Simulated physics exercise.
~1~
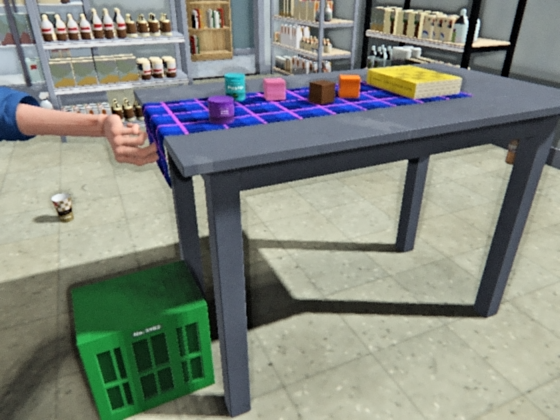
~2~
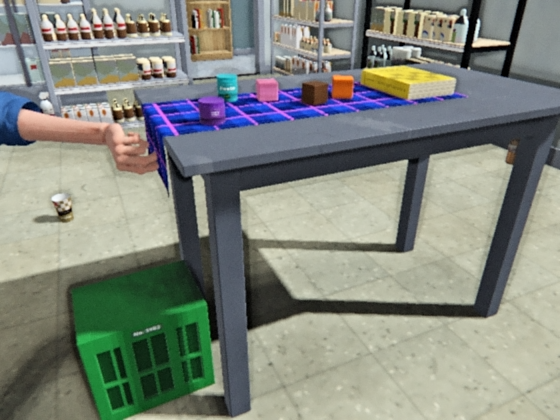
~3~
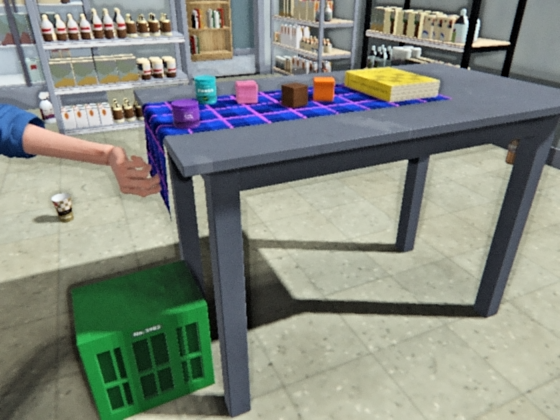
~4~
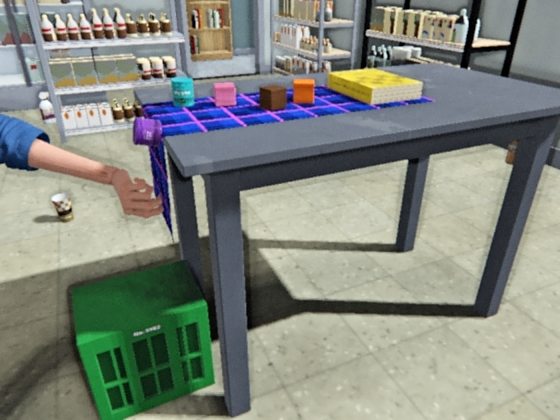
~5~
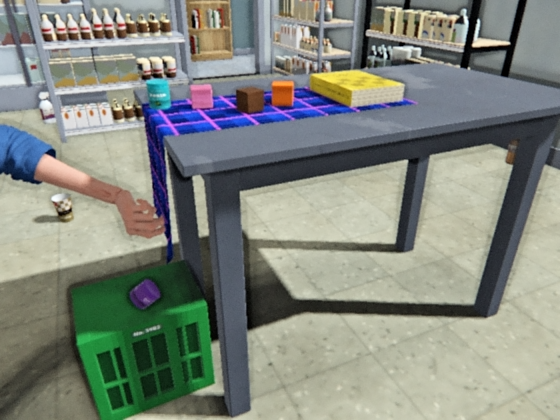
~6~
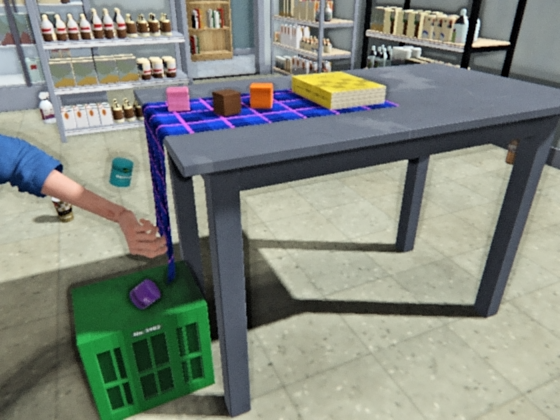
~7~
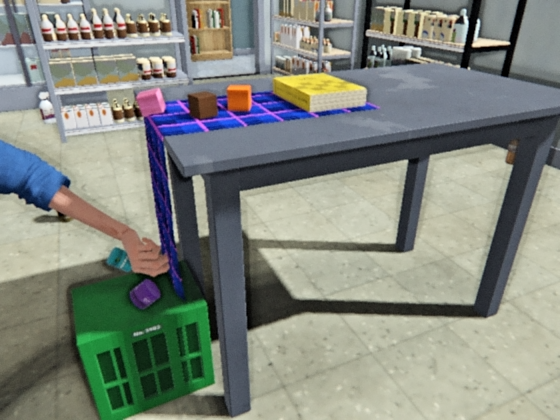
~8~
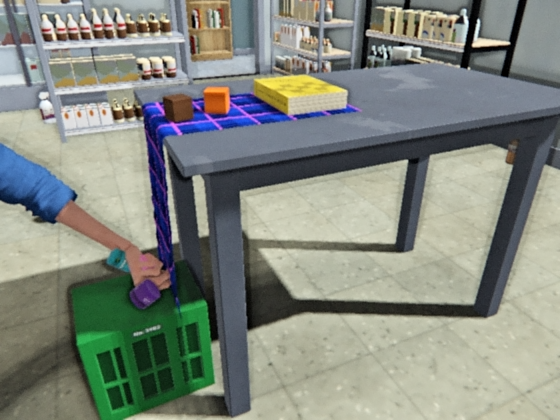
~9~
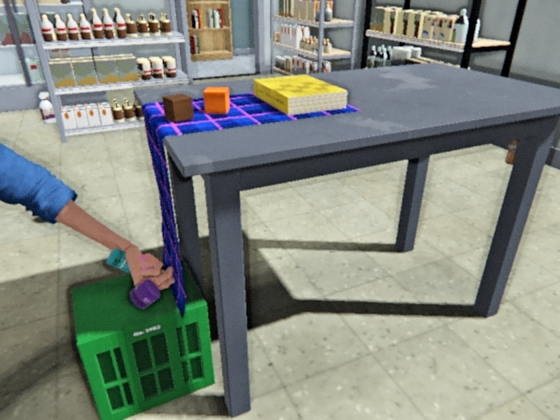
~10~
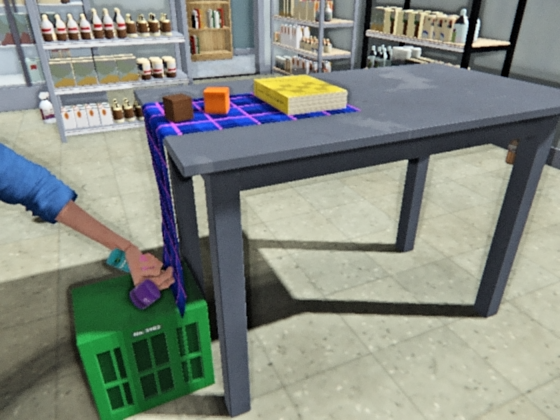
A hand drawing a blue tea towel down over a table edge, tipping purple, turquoise and pink items off, then holding still.
